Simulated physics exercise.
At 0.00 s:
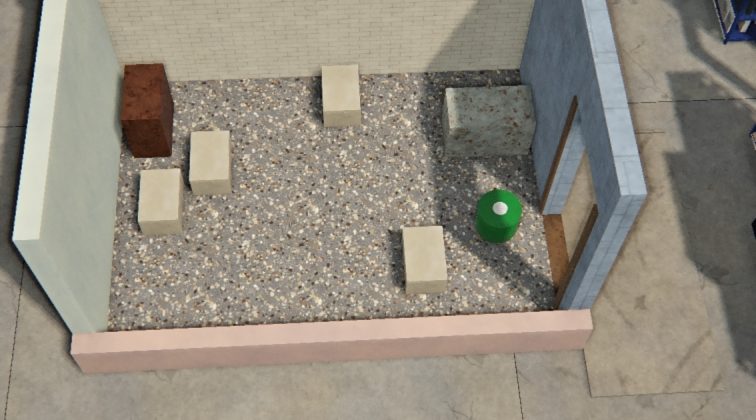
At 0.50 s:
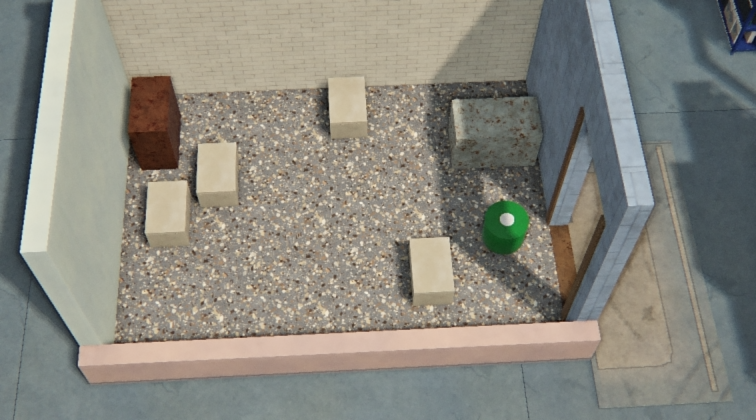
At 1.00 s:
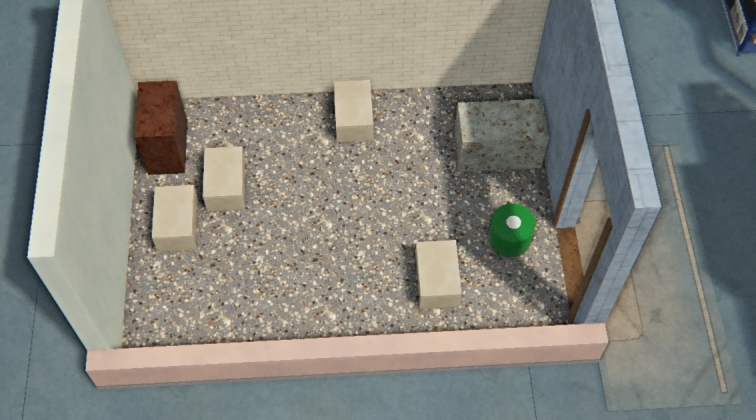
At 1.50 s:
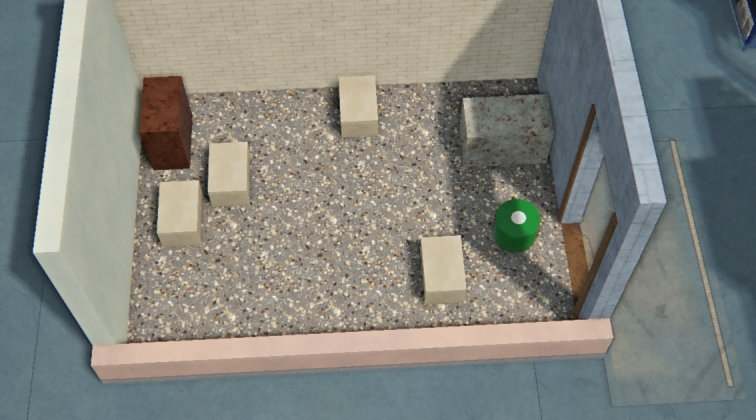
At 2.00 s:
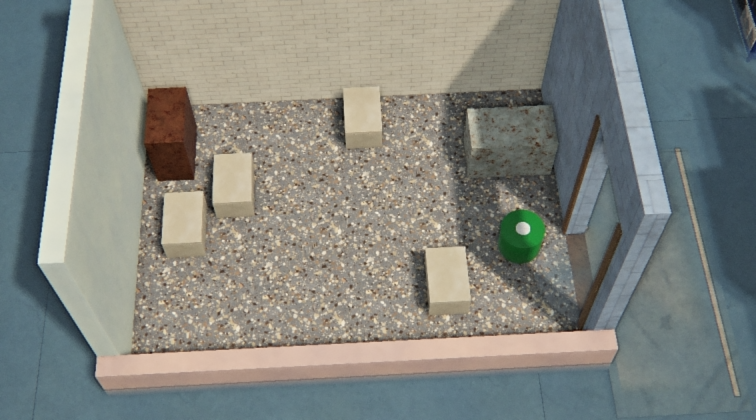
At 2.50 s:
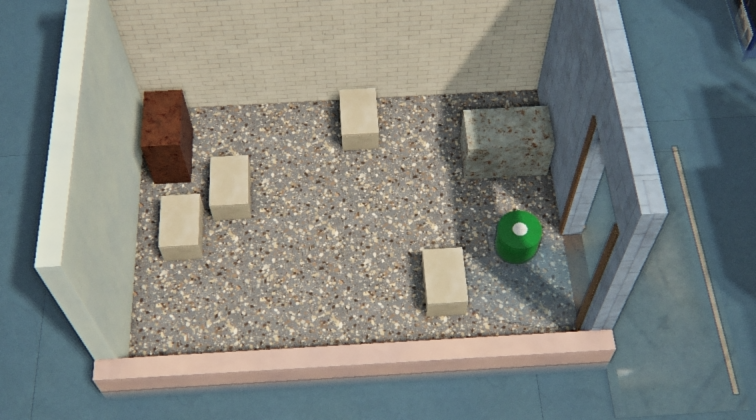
Water spread across the paving around a small roofless room, then crept through the open doorway on the right onto the speckled floor near the green tub, while the tub and pale boxes stayed put.
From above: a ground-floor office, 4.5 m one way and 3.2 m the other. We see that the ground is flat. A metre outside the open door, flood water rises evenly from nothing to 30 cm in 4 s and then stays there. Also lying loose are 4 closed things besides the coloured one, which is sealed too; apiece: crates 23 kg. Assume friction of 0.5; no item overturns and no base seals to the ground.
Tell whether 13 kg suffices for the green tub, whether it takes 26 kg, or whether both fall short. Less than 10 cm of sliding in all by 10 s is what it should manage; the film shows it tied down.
Both fall short.
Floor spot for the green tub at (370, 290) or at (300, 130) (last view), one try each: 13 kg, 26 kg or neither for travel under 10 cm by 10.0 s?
The first try gives failure with both; the second gives failure with both.
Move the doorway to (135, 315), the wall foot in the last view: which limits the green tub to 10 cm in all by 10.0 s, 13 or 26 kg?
Well, then both options come up short.
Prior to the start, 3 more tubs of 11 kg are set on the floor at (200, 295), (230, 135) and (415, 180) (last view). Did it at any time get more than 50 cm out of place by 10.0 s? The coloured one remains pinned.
In the order given, beyond the mark, then beyond the mark, and last within the mark.
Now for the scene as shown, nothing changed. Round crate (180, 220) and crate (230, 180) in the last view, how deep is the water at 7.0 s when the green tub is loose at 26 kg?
About 9 and 6 cm.
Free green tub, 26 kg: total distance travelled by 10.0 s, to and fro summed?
I'd put it near 80 cm in all.
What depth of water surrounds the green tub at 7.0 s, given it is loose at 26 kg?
Close to 7 cm deep.
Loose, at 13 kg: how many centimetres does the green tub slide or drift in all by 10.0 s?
Path length near 400 cm.
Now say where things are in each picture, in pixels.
In the first picture, the green tub at (500, 209) rests on the ground; 0.0 m2 under water; 0 of 5 have shifted.
In the second picture, the green tub at (507, 220), on the bottom; water covers 0.0 m2; 0 of 5 have shifted.
In the third picture, the green tub at (514, 223), on the bottom; 0.0 m2 under water; 0 of 5 have shifted.
In the fourth picture, the green tub at (519, 218), on the bottom; water covers 0.0 m2; 0 of 5 have shifted.
In the fifth picture, the green tub at (523, 229) rests on the ground; water covers 0.2 m2; 0 of 5 have shifted.
In the sixth picture, the green tub at (520, 230) rests on the ground; water covers 0.8 m2; 0 of 5 have shifted.
After 3.5 s the green tub would be 34 cm from its start with 13 kg and 3 cm from its start with 26 kg; 7 cm of water round it then.
After 4.5 s the green tub would be 94 cm from its start with 13 kg and 27 cm from its start with 26 kg; 8 cm of water round it then.
After 7.0 s the green tub would be 212 cm from its start with 13 kg and 85 cm from its start with 26 kg; 7 cm of water round it then.
After 10.0 s the green tub would be 200 cm from its start with 13 kg and 89 cm from its start with 26 kg; 14 cm of water round it then.
